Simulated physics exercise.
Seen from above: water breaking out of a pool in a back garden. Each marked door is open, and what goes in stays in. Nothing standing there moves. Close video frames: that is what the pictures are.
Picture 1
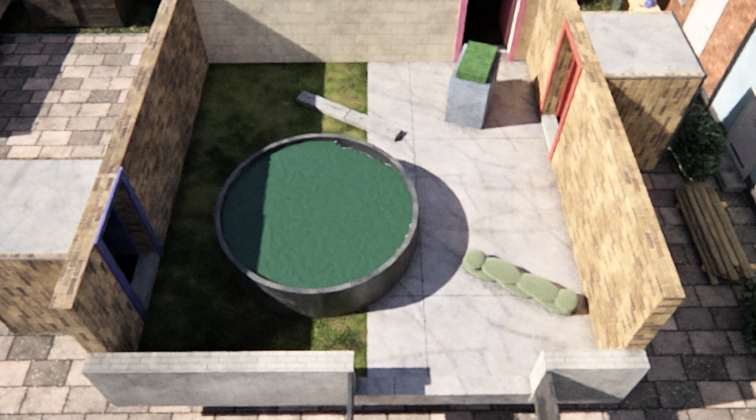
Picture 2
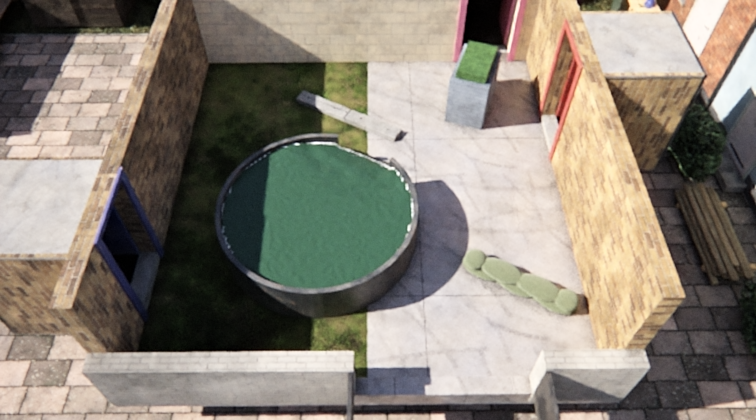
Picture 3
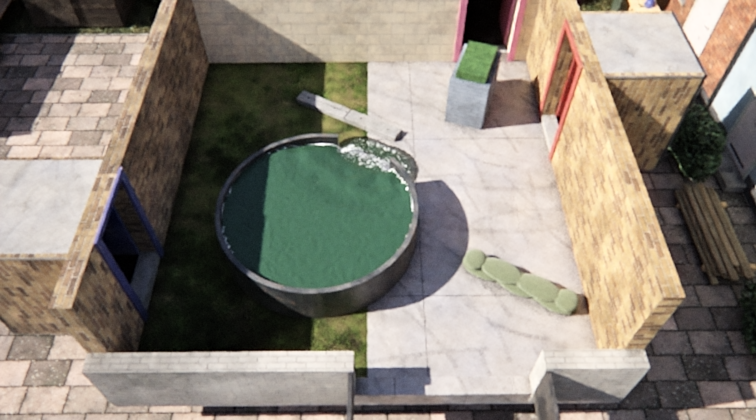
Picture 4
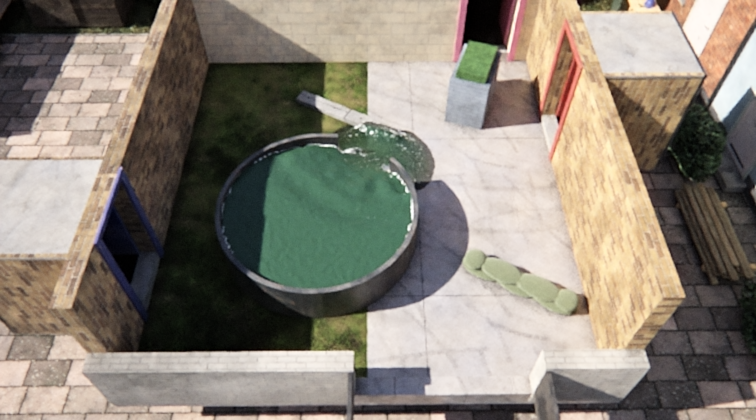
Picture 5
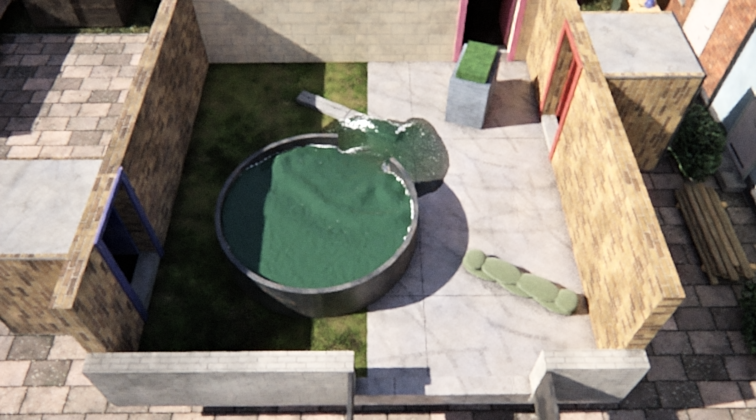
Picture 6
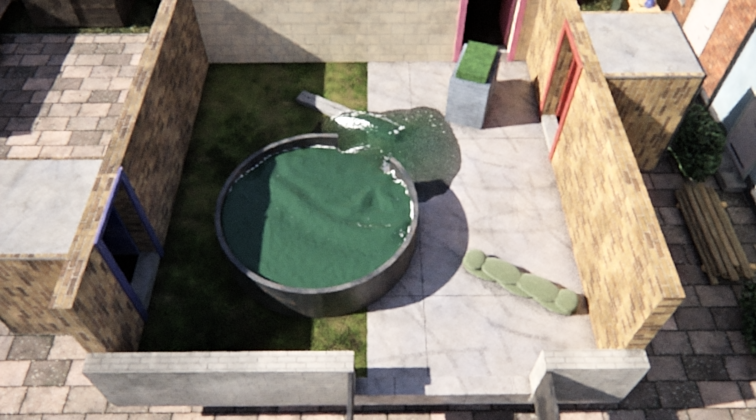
Green water in a round, dark-walled pool sits still, then breaks out through a gap on the far side and spreads rightward over the grass edge and pale paving of a walled garden, while the pool's surface ripples.
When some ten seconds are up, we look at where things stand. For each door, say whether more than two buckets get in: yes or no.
Red door: Yes; blue door: No; pink door: No.
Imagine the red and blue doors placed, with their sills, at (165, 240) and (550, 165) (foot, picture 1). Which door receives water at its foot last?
That would be the red-painted one.
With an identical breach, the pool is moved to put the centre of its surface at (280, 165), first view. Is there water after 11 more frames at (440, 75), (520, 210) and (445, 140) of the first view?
Soaked, spared, soaked.
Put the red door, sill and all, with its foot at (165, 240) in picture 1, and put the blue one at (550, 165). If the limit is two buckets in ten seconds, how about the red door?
Note: Red door keeps within limits.
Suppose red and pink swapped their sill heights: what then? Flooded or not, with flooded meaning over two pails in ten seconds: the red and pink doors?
After that, red door remains below, pink door rises above.
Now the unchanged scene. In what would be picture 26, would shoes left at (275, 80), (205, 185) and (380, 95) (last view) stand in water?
First spot inundated, second not wet, third inundated.
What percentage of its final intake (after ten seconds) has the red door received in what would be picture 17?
Roughly 10 %.
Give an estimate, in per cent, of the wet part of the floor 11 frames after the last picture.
Around 35 in a hundred.
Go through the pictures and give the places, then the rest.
In the first frame, still water in the pool at (318, 209).
In the second frame, the front is at a hidden place, out from the gap on the pool's far side.
In the third frame, the front is at a hidden place, out from the gap on the pool's far side.
In the fourth frame, water pours out on the pool's far side and has run to (419, 142).
In the fifth frame, water pours out on the pool's far side and has run to (421, 122).
In the sixth frame, water pours out on the pool's far side and has run to (434, 112).
A moment on, water covers 25 % of the floor; the red door not reached, the blue door not reached, the pink door not reached.
Next, water covers 35 % of the floor; the red door under two buckets in, the blue door not reached, the pink door wet at the sill, nothing in.
Then, water covers 55 % of the floor; the red door over two buckets in, the blue door not reached, the pink door wet at the sill, nothing in.
Later, water covers 70 % of the floor; the red door far over two buckets in, the blue door not reached, the pink door wet at the sill, nothing in.
In the end, water covers 90 % of the floor; the red door far over two buckets in, the blue door wet at the sill, nothing in, the pink door wet at the sill, nothing in.
